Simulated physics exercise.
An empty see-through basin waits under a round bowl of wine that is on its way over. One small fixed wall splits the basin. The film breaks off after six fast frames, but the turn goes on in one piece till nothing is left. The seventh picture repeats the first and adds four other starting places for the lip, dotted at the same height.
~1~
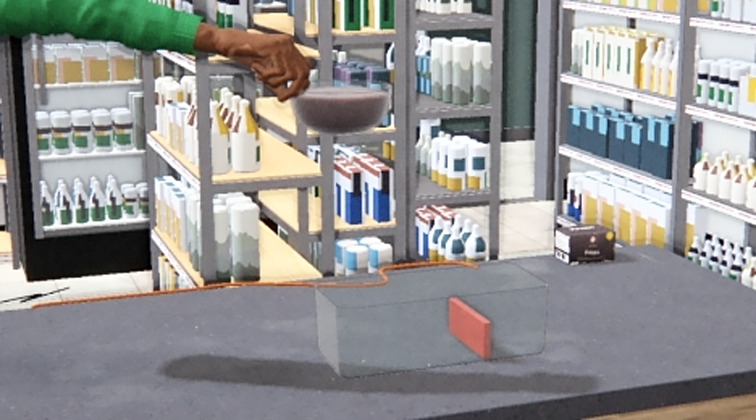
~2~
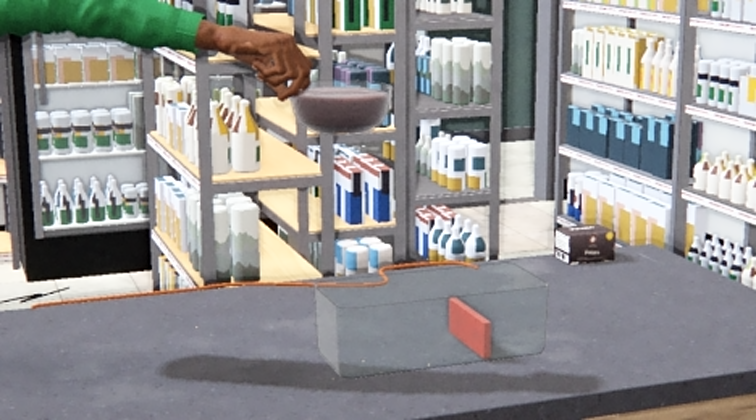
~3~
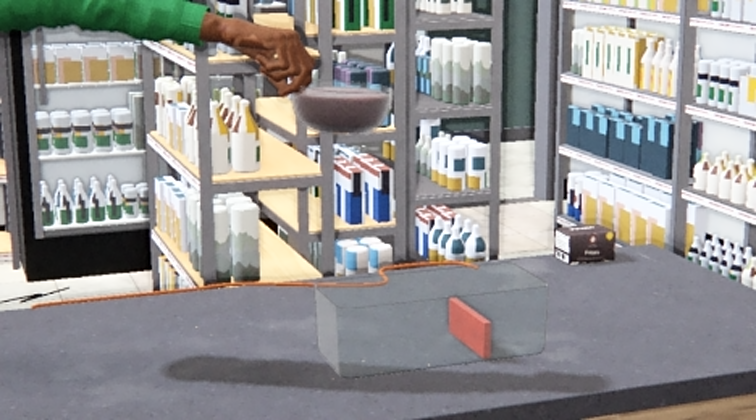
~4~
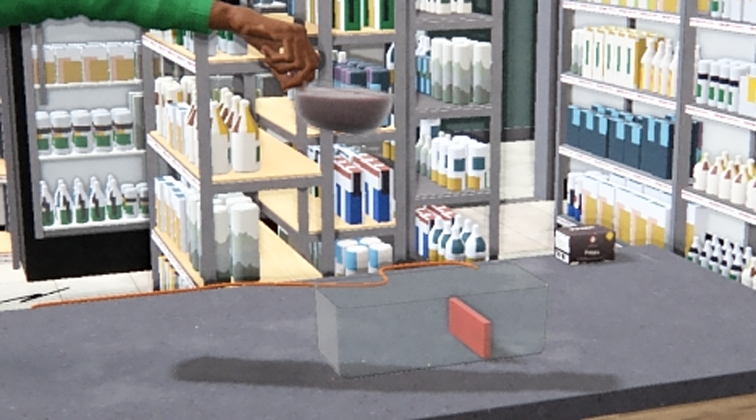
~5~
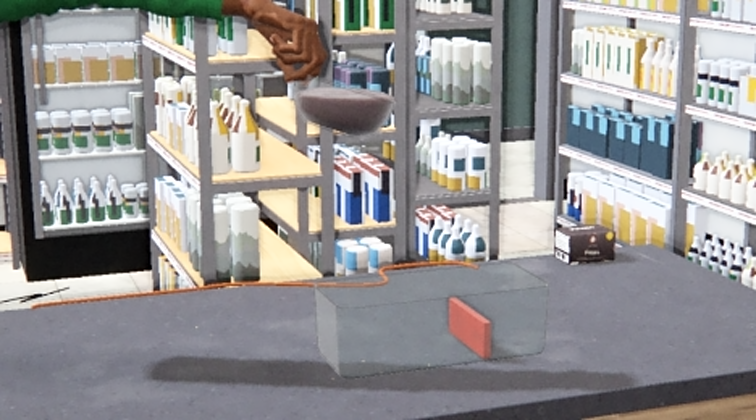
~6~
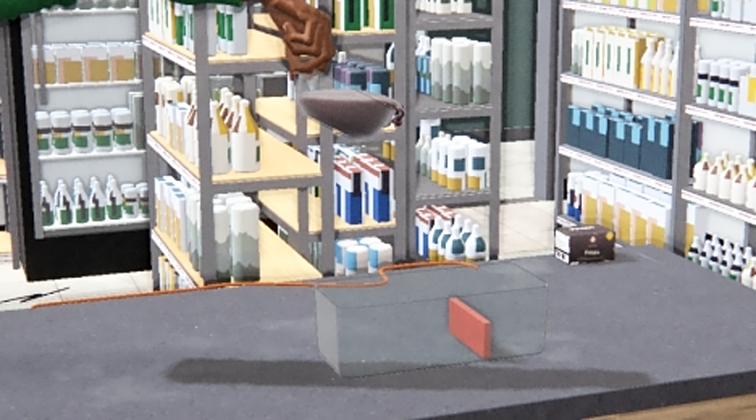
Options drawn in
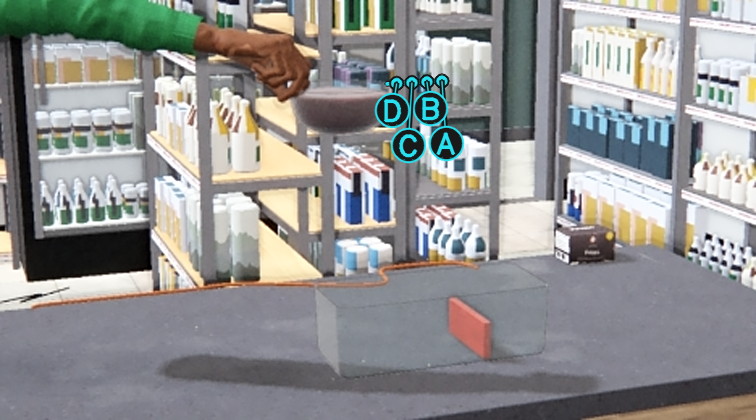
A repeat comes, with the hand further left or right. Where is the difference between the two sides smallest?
Take C.
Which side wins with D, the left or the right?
The left side.
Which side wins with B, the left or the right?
The right one.
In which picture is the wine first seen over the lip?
In picture 5.
On the marked copy, A at (441, 81); B at (426, 81); C at (411, 82); D at (396, 83).
With A, about 22 % ends left of the wall and 74 % right of it; 4 % is lost outside.
With B, about 31 % ends left of the wall and 66 % right of it; 3 % is lost outside.
With C, about 47 % ends left of the wall and 50 % right of it; 3 % is lost outside.
With D, about 77 % ends left of the wall and 19 % right of it; 4 % is lost outside.
